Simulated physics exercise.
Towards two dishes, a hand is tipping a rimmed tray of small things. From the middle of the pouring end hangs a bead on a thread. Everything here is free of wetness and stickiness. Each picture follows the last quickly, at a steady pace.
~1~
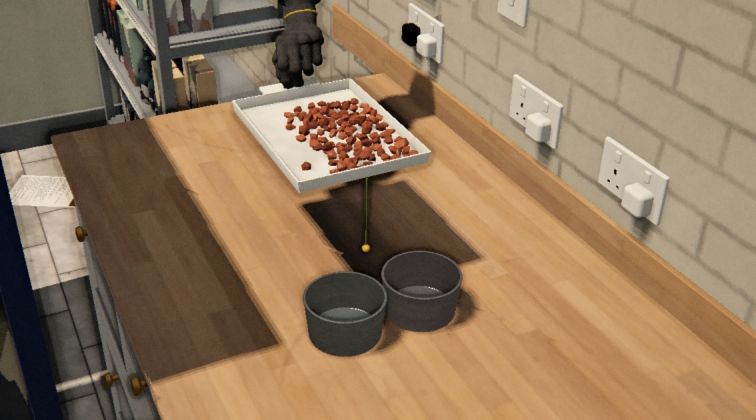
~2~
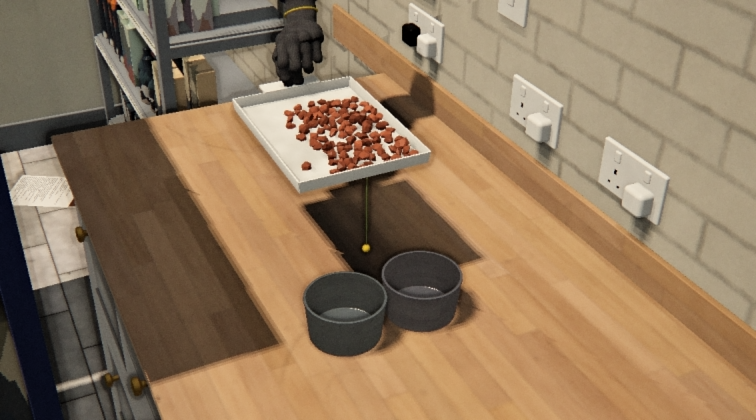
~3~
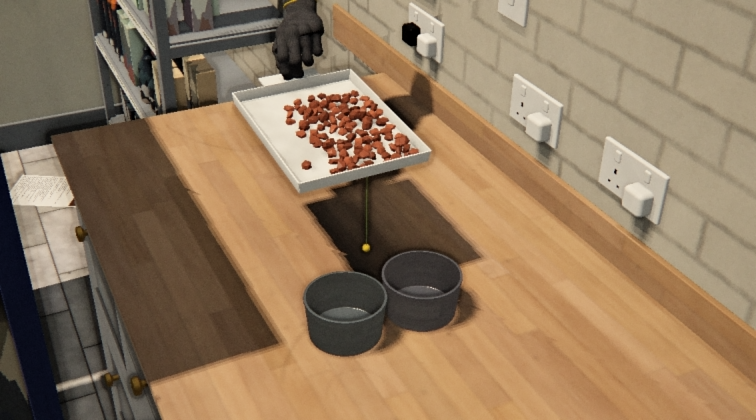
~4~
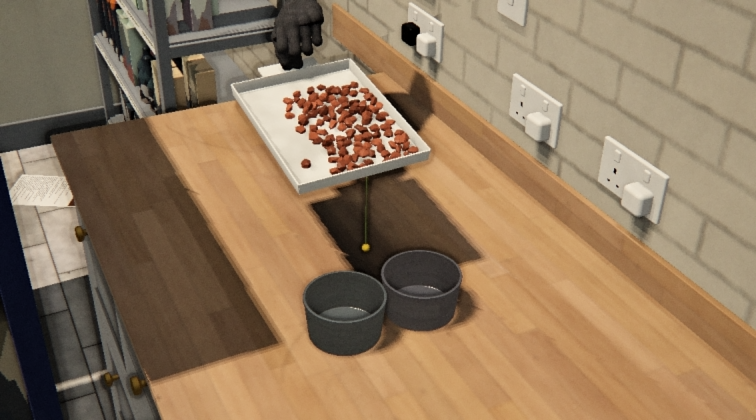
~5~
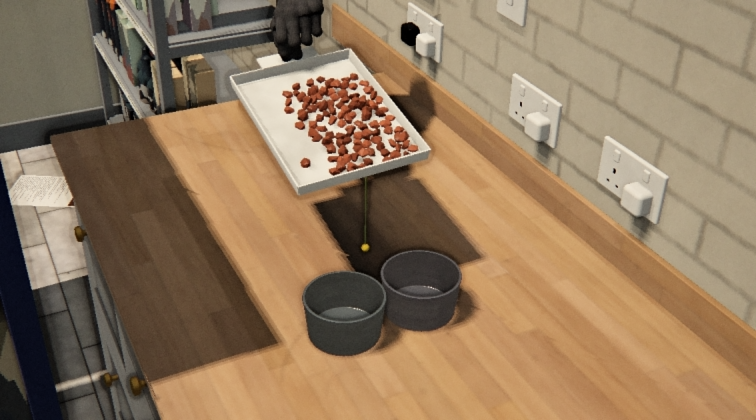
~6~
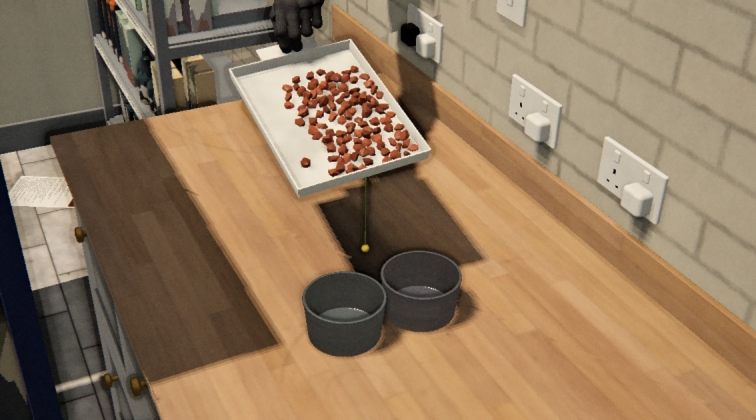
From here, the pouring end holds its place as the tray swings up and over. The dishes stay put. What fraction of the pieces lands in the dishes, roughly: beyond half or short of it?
The dishes catch most of the load.
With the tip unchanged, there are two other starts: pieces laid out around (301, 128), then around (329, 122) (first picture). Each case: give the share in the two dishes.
The first start yields 70 per cent, the second 80 per cent.
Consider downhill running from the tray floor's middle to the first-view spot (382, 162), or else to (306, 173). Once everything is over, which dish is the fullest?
Number one favours the right of the two; number two favours the left of the two.
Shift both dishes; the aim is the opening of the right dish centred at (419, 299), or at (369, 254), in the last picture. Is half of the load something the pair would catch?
Shy of half, then shy of half.
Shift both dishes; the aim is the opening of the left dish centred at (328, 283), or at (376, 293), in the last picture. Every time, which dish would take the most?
Result, try one: The dish at left; try two: The dish at left.
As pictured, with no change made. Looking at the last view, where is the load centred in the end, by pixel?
Close to (342, 325), more or less.
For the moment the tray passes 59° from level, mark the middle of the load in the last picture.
Roughly at (345, 153).
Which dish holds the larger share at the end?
The one in question is the left-side one.
Just after the last frame, tray tipped steeply; almost all on the tray; just a few in the air.
A moment on, tray tipped right over; roughly a third on the tray; roughly a third in the left dish; about a tenth in the right dish; about a tenth outside both; about a tenth in the air.
Further on, tray tipped past a quarter turn; roughly two thirds in the left dish; roughly a quarter in the right dish; roughly a quarter outside both.
When it is over, tray tipped past a quarter turn; roughly two thirds in the left dish; roughly a quarter in the right dish; roughly a quarter outside both.
